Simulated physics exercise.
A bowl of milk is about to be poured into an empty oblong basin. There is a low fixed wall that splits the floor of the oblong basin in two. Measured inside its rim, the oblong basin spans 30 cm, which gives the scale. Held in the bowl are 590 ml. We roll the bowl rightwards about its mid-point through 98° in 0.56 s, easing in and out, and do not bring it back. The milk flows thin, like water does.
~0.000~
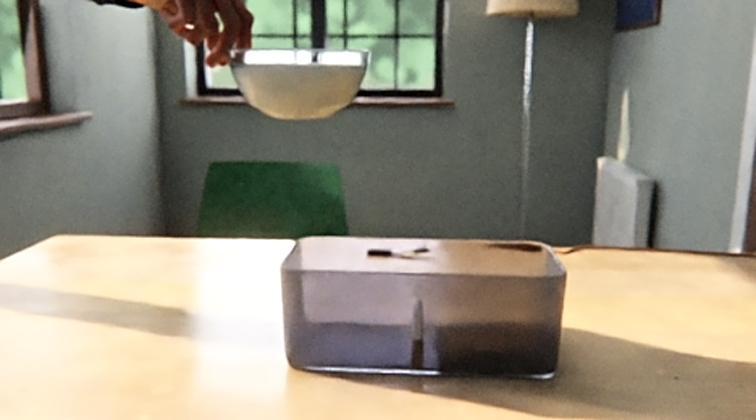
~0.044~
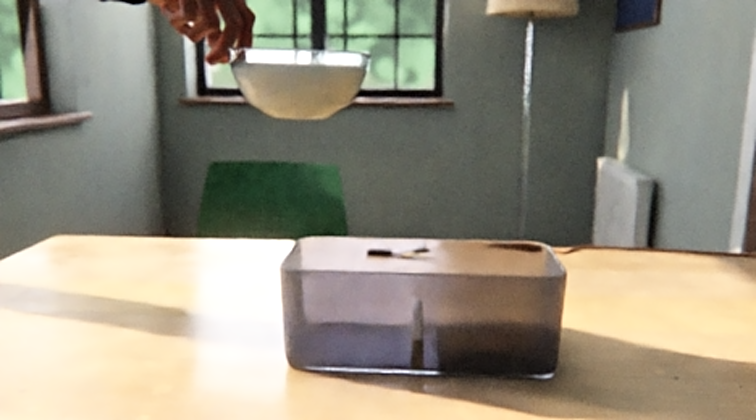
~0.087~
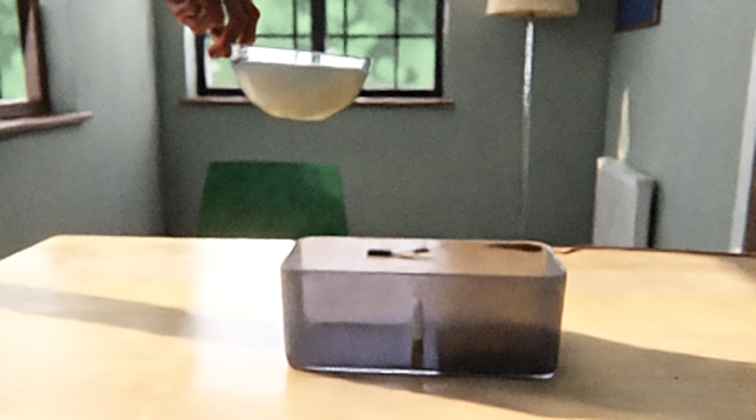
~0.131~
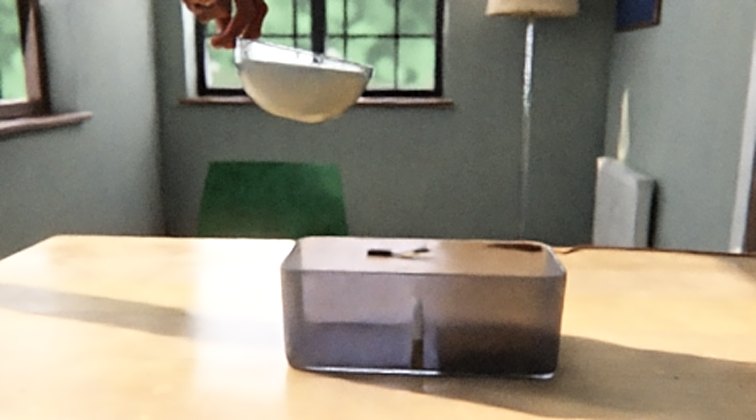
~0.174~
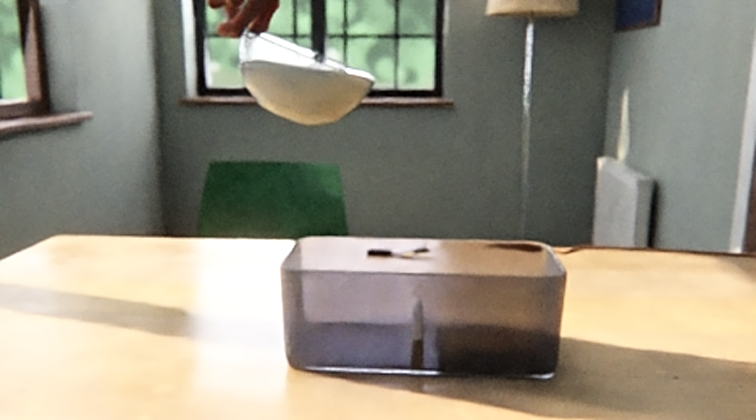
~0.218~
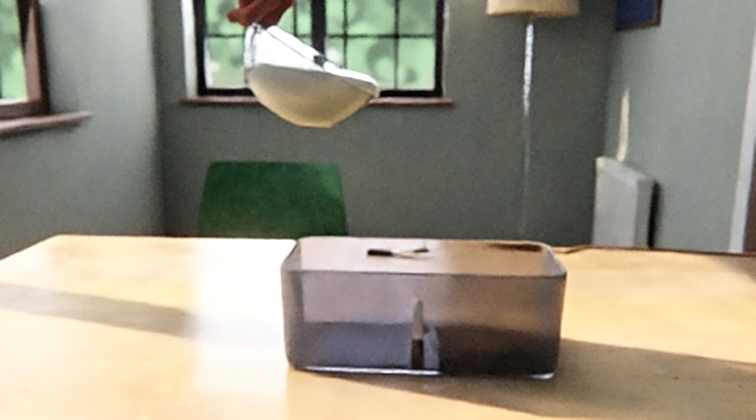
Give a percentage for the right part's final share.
My figure is 53 %.
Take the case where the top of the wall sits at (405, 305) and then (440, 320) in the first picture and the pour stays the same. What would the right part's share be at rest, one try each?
One try each: Around 70 percent and then around 25 percent.
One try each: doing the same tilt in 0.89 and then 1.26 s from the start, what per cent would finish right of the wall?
Respectively 65 and 70 %.
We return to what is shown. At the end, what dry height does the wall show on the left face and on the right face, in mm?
On the left it's about 20 mm; on the right, about 18 mm.
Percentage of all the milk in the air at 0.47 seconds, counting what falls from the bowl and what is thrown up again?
At that moment, about 62 percent.
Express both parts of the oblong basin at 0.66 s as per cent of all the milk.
Near 36 on the left, 56 on the right.
By 0.47 s the tilt is 92° and 13 per cent is still to pour, 3 is left of the wall and 22 right of it.
By 0.66 s the tilt is 98° and 0 per cent is still to pour, 36 is left of the wall and 57 right of it.
By 0.85 s the tilt is 98° and 0 per cent is still to pour, 45 is left of the wall and 52 right of it.
By 1.06 s the tilt is 98° and 0 per cent is still to pour, 45 is left of the wall and 53 right of it.
At rest 45 per cent lies left of the wall, 53 right of it and 2 outside.
